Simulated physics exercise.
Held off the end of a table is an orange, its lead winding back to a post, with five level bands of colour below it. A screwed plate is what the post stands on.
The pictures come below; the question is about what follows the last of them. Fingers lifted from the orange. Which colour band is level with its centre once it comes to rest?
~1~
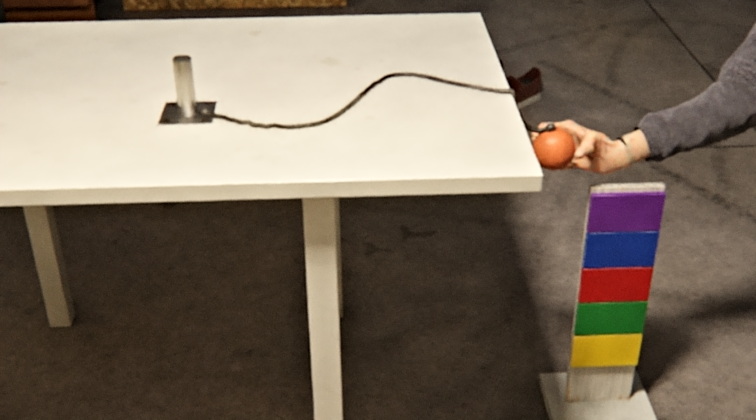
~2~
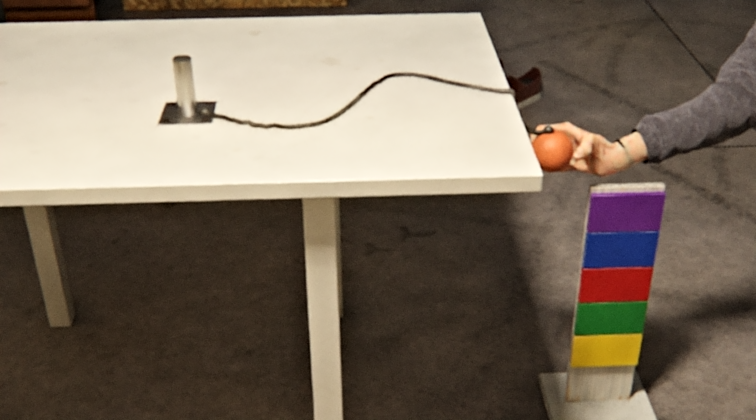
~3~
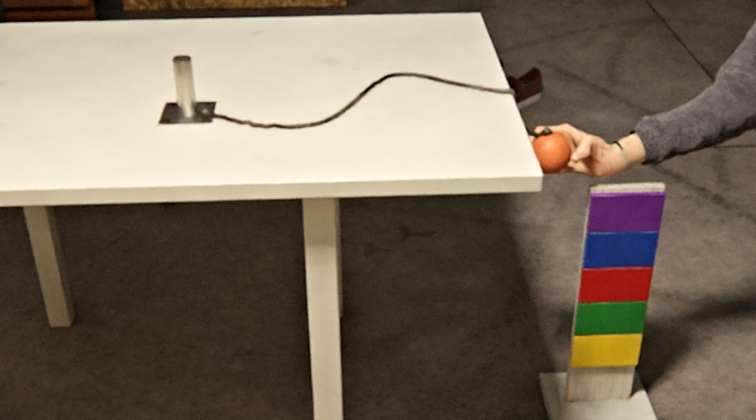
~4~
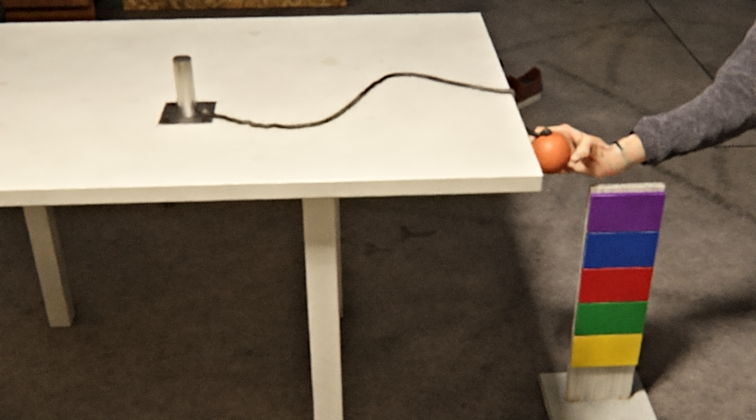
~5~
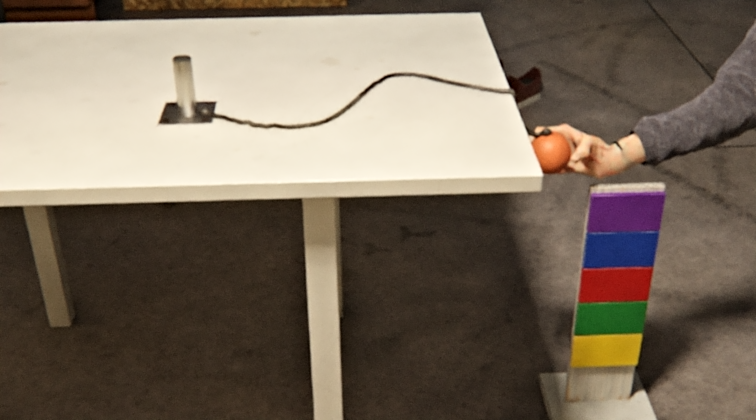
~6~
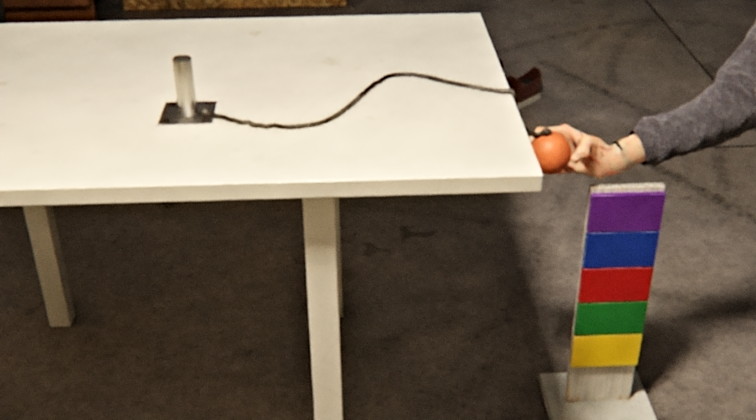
The blue band.
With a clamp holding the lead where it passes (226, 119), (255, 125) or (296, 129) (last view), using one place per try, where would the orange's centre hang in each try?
In order of the tries: About (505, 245), about (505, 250), about (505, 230).
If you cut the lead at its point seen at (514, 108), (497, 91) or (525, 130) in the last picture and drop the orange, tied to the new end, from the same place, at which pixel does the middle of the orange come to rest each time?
In order, roughly (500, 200), (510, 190) and (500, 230).
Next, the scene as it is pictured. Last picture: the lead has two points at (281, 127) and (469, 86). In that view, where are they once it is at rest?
About (297, 107), and the other about (513, 137).
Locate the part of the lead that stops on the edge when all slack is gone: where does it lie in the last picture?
Roughly (431, 78).
Soon after, orange near (508, 236); level with blue.
After that, orange near (511, 251); level with blue.
In the end, orange near (508, 251); level with blue. At blue.
